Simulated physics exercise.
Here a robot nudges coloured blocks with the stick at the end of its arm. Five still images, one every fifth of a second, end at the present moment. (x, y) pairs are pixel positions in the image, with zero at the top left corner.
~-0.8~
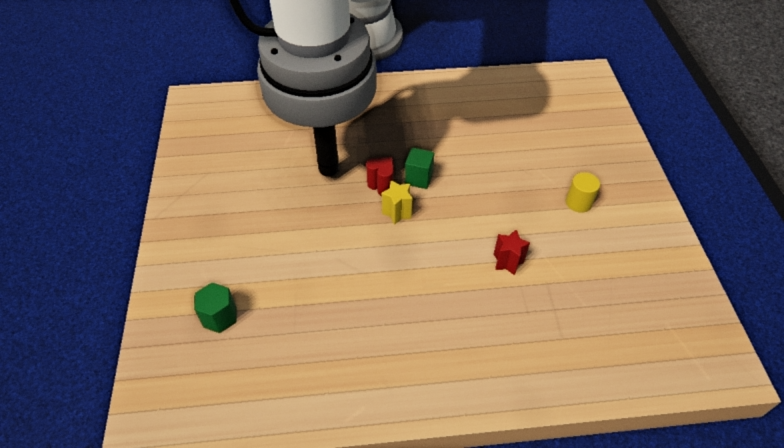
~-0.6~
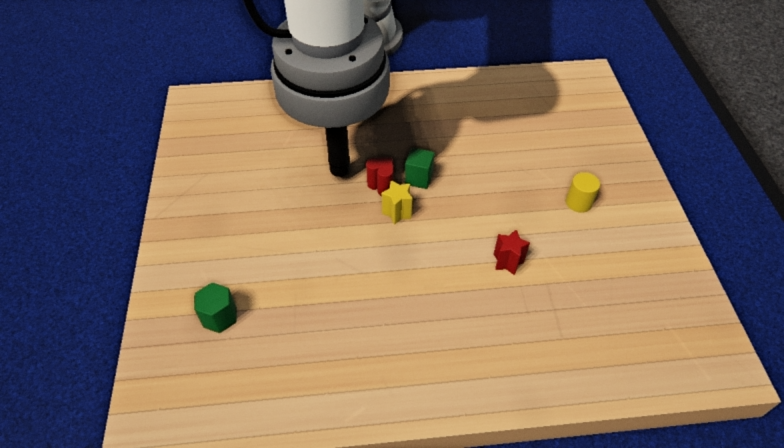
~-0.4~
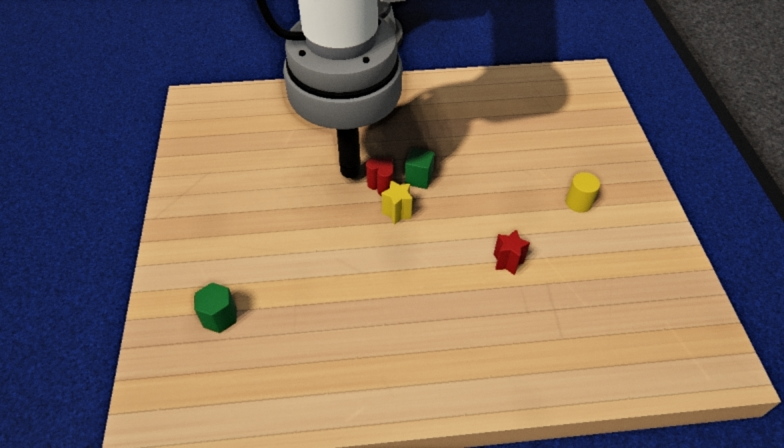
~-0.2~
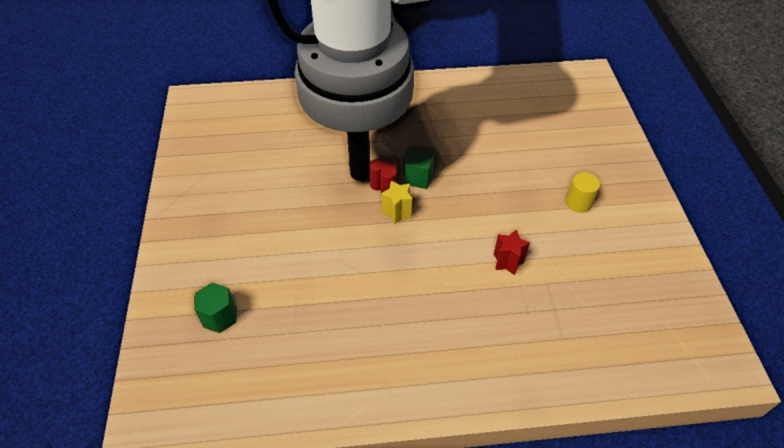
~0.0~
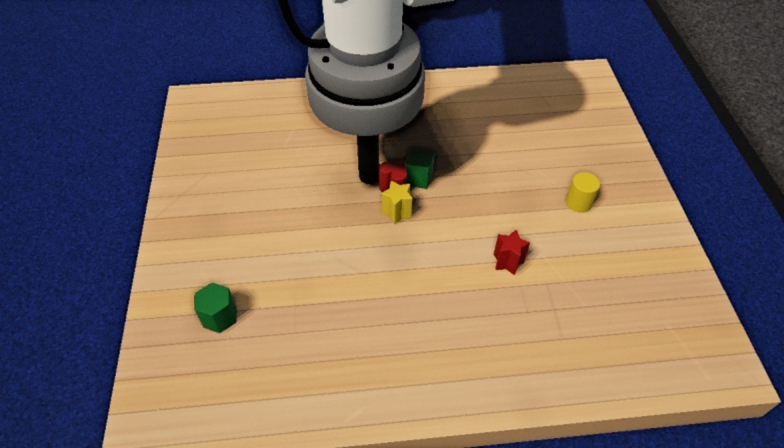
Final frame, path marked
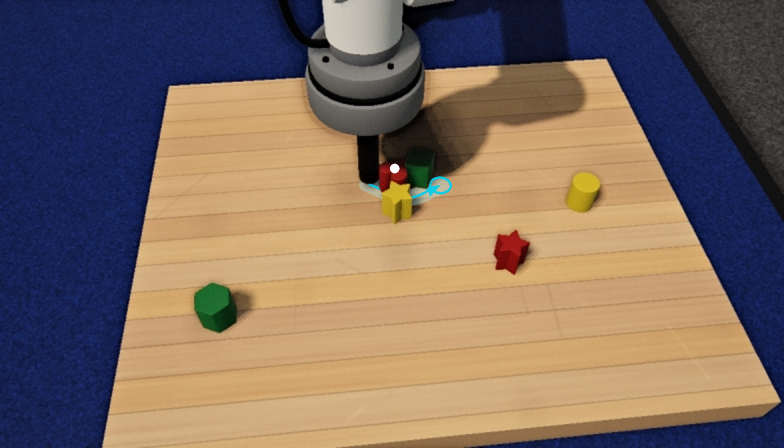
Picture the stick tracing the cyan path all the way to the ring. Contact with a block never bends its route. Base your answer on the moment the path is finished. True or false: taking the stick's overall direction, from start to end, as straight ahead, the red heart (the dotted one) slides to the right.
The statement is correct.
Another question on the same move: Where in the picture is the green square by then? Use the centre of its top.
Its top centre lands on (448, 148).
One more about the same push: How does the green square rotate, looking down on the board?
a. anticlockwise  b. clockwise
a: Anticlockwise.
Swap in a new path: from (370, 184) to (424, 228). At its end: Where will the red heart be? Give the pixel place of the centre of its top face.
It should be at about (426, 180).
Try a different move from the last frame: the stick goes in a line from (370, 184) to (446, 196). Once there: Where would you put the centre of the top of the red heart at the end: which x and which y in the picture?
It sits at (463, 191).
The line goes from (370, 184) through (393, 194) and (418, 196) to (440, 185); the dot is on the red heart.
On the path given first. Halfway along, stick at (406, 191); red heart at (433, 178), turned 20° anticlockwise; yellow star block at (401, 196), turned 10° clockwise; green square at (437, 157), turned 75° anticlockwise.
At the end, stick at (441, 178); red heart at (451, 181), turned 30° anticlockwise; yellow star block at (401, 196), turned 10° clockwise; green square at (448, 148), turned 95° anticlockwise.
